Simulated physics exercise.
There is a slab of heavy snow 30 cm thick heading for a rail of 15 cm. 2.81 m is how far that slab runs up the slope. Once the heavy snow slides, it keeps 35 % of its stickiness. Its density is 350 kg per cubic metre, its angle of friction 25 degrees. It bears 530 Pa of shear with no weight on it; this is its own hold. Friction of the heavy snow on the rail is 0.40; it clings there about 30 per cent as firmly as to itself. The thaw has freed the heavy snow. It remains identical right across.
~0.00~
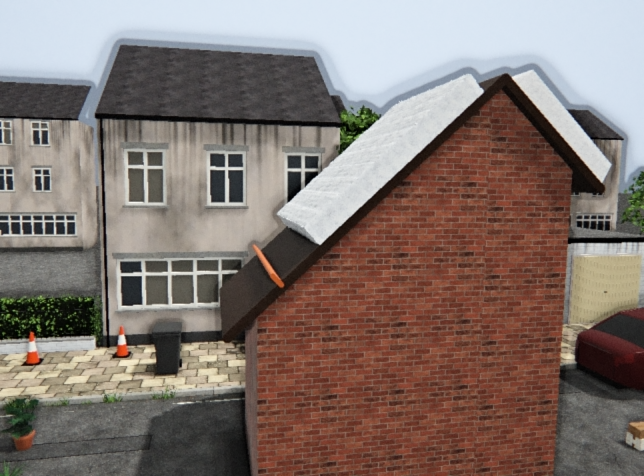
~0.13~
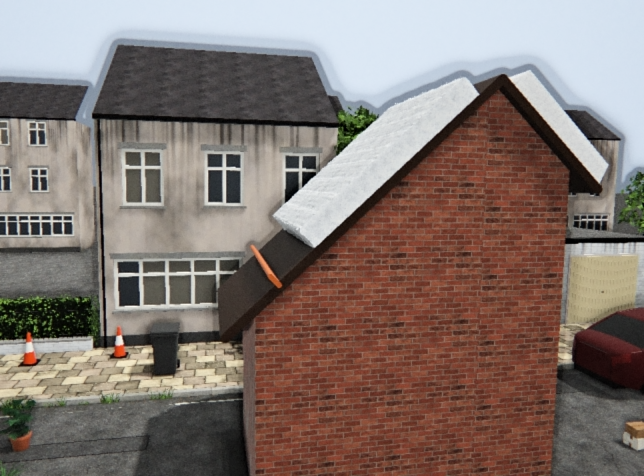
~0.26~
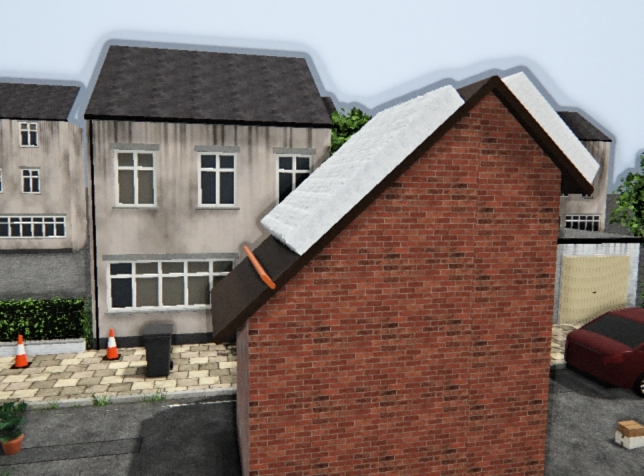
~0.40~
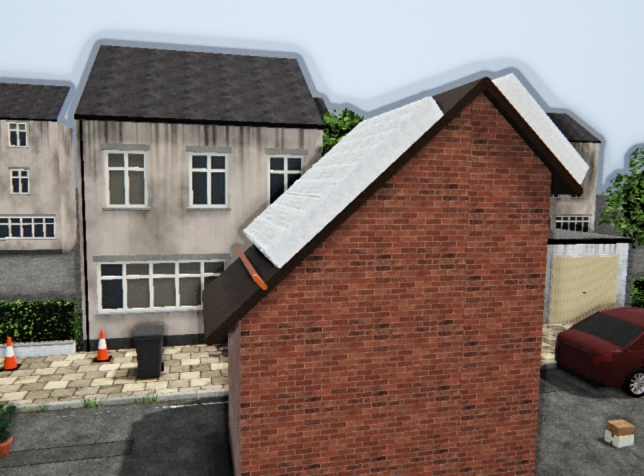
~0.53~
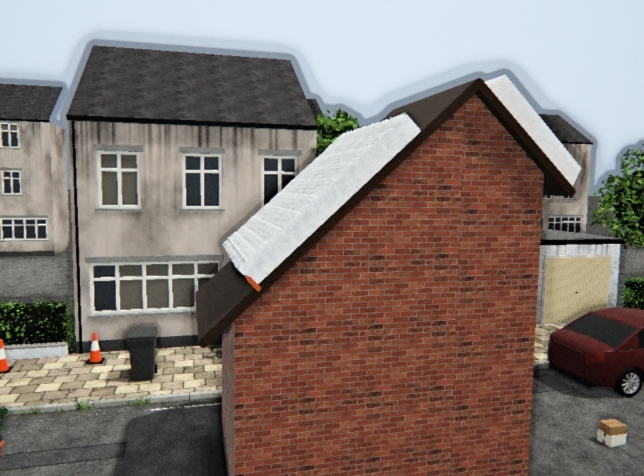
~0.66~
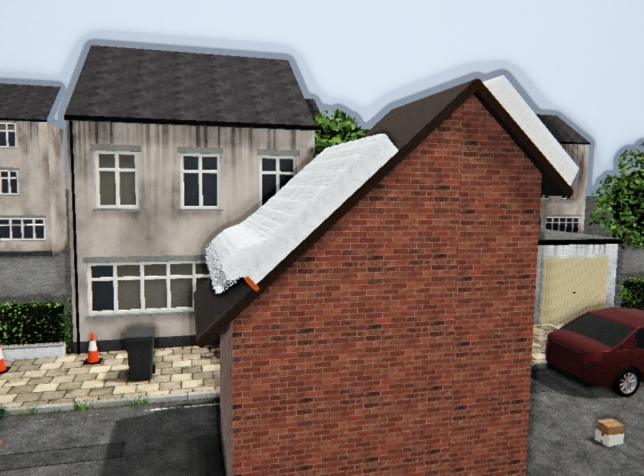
On a brick house's pitched roof, a thick white snow slab slides down to the left, bulging and cracking over an orange rail.
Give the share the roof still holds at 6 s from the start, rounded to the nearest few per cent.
The share the roof still holds at 6 s from the start is close to 16 %.
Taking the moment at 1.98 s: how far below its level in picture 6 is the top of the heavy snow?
I'd put it at near 1.4 m.
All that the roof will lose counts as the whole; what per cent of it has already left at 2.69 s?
The share is about 100 %.
After 1.26 s, 54 % of the snow is on the roof.
After 1.98 s, 22 % of the snow is on the roof.
After 2.69 s, 16 % of the snow is on the roof.
After 3.40 s, 16 % of the snow is on the roof.
After 6.00 s, at the end, 16 % of the snow is on the roof.
